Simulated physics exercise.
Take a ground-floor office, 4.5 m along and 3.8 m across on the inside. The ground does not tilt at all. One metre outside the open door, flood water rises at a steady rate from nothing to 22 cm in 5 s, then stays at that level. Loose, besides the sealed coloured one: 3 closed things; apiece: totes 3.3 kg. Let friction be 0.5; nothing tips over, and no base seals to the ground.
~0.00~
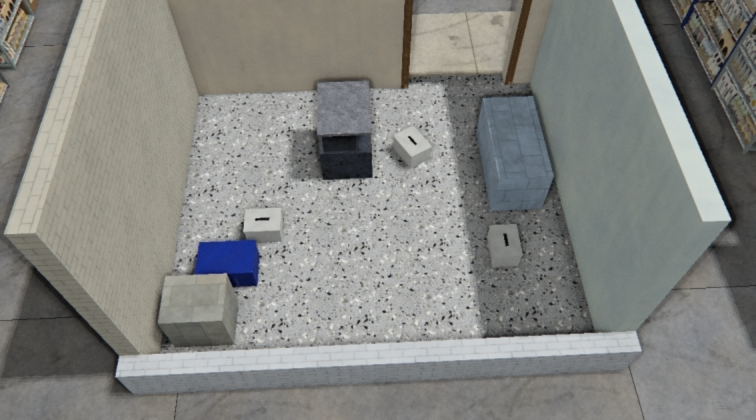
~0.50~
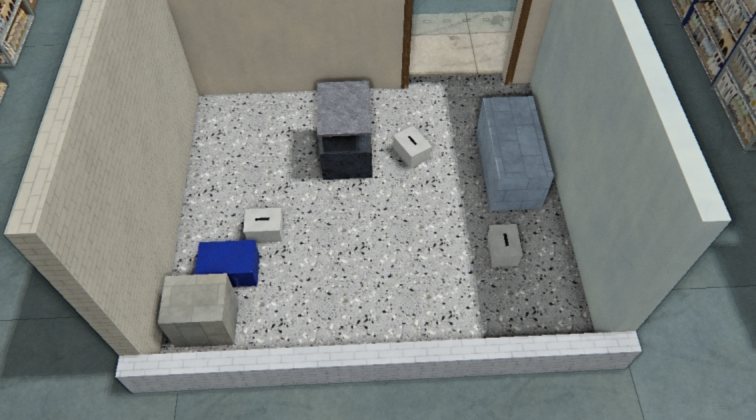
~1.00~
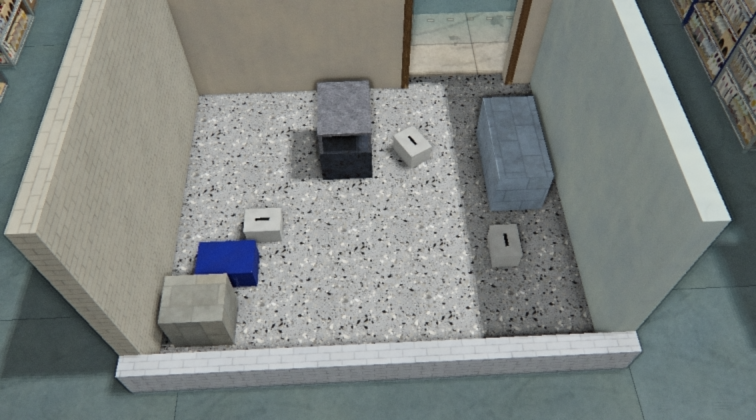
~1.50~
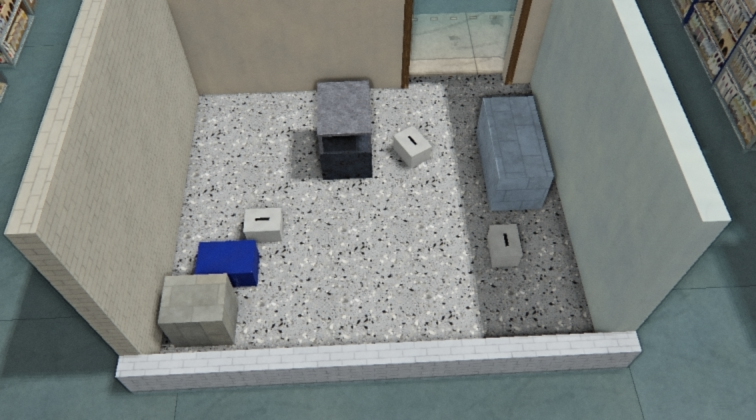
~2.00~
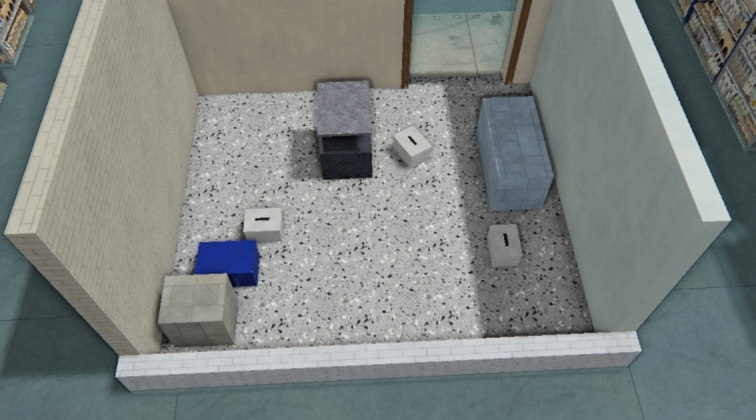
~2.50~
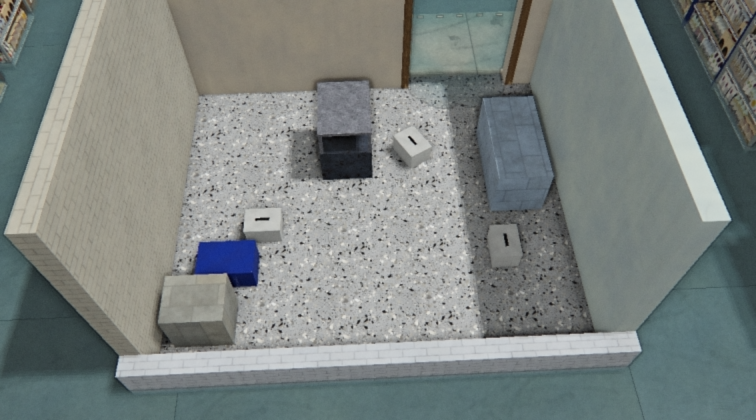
The largest thing, a small open-topped room with a speckled floor, pale walls and a doorway at the back, is seen from above at a fixed angle. A blue-grey block stands at right, a dark grey unit near the back, a blue box and grey block at lower left, and three pale slotted boxes between. Bluish water spreads outside and over the doorway's pale floor, while everything inside stays still.
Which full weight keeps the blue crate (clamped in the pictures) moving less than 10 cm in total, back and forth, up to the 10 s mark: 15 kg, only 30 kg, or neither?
Only 30 kg does it.
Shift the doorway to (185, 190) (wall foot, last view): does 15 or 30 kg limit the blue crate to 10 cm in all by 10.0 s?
Short version: The light mass is sufficient.
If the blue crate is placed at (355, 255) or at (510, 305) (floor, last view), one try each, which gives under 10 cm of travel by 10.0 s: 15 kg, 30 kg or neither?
Taking them in turn, only the heavier mass keeps it, and neither mass keeps it.
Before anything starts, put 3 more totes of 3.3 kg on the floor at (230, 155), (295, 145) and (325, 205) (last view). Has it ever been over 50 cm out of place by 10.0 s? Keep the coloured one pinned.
Result, in order - falls shy; falls shy; falls shy.
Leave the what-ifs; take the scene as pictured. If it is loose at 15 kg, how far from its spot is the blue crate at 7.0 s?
Roughly 0 cm.
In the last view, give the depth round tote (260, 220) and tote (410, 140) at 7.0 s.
Close to 1 and 2 centimetres.
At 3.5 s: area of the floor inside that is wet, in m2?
About 1.5 m2.
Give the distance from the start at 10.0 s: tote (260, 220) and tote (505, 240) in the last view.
One is off by 50 cm, the other by 50 cm, in the order asked.
After 3.5 s the blue crate would be 0 cm from its start with 15 kg and 0 cm from its start with 30 kg; 0 cm of water round it then.
After 4.5 s the blue crate would be 0 cm from its start with 15 kg and 0 cm from its start with 30 kg; 0 cm of water round it then.
After 7.0 s the blue crate would be 0 cm from its start with 15 kg and 0 cm from its start with 30 kg; 0 cm of water round it then.
After 10.0 s the blue crate would be 20 cm from its start with 15 kg and 0 cm from its start with 30 kg; 6 cm of water round it then.
